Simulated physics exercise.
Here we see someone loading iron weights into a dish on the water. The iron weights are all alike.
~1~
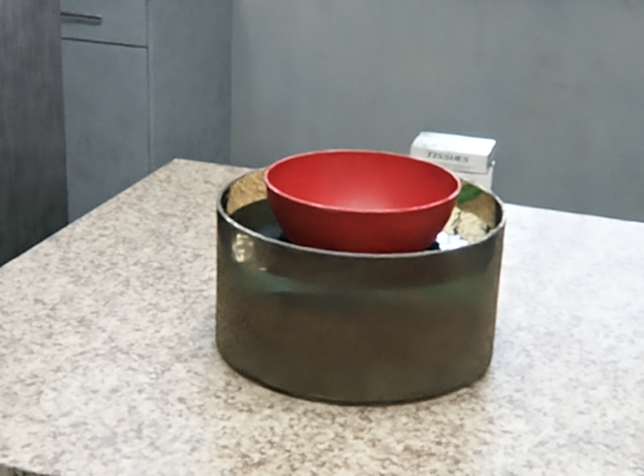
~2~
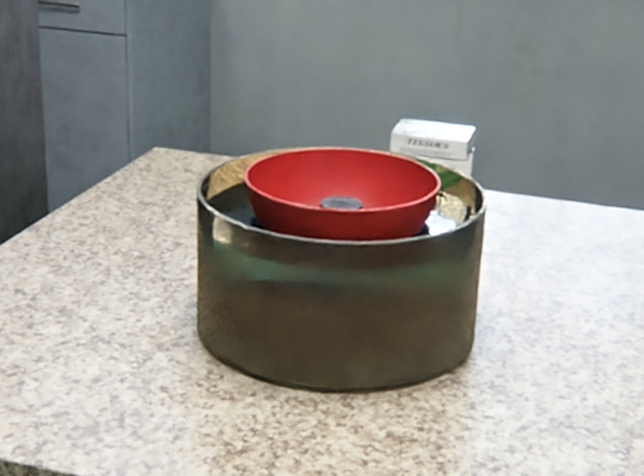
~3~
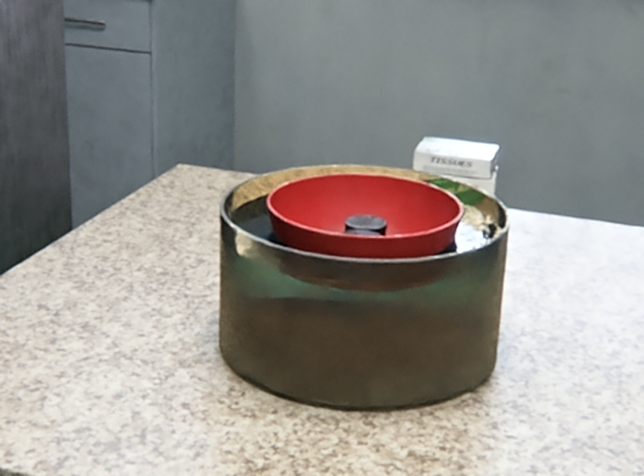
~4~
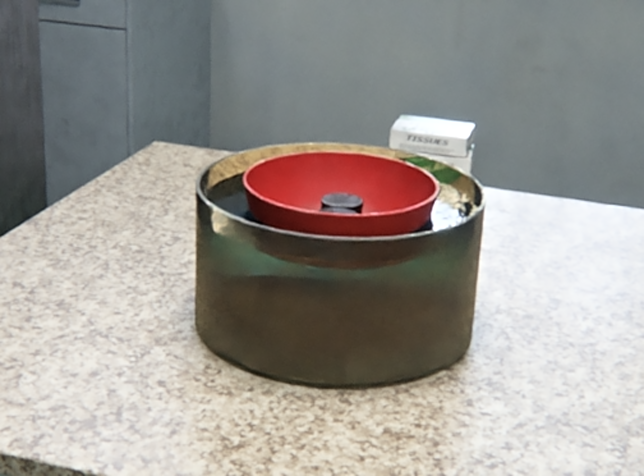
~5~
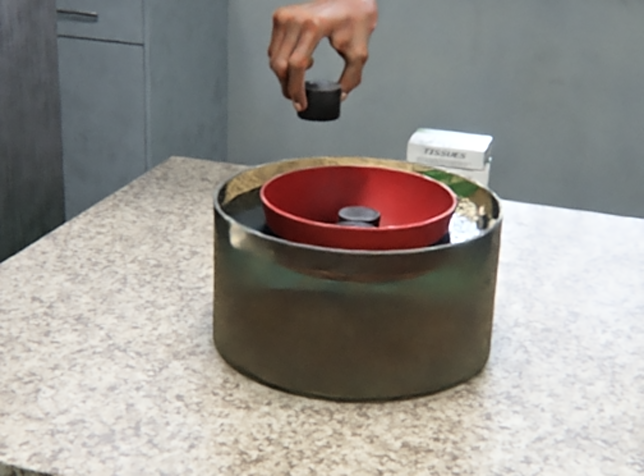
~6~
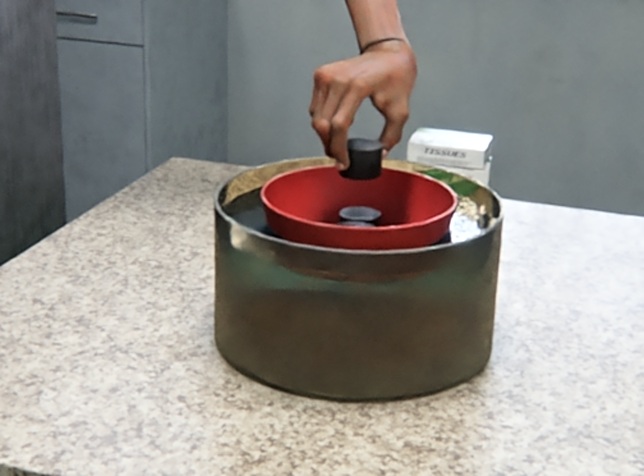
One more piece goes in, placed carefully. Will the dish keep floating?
Yes - buoyant.
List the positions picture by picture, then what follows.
The first picture shows dish (362, 180) empty; most of its side above the surface.
The second picture shows dish (342, 178) with one aboard; about two thirds of its side above the surface.
The third picture shows dish (365, 204) with two aboard; about half of its side above the surface.
The fourth picture shows dish (341, 182) with two aboard; about half of its side above the surface.
The fifth picture shows dish (358, 196) with two aboard; about half of its side above the surface; the next iron weight in the hand at (319, 101).
The sixth picture shows dish (359, 196) with two aboard; about half of its side above the surface; the next iron weight in the hand at (361, 159).
Soon after, the iron weight is in and the dish dips.
Later, it steadies; about a fifth of its side above the surface.
In the end, the dish floats; about a fifth of its side above the surface.
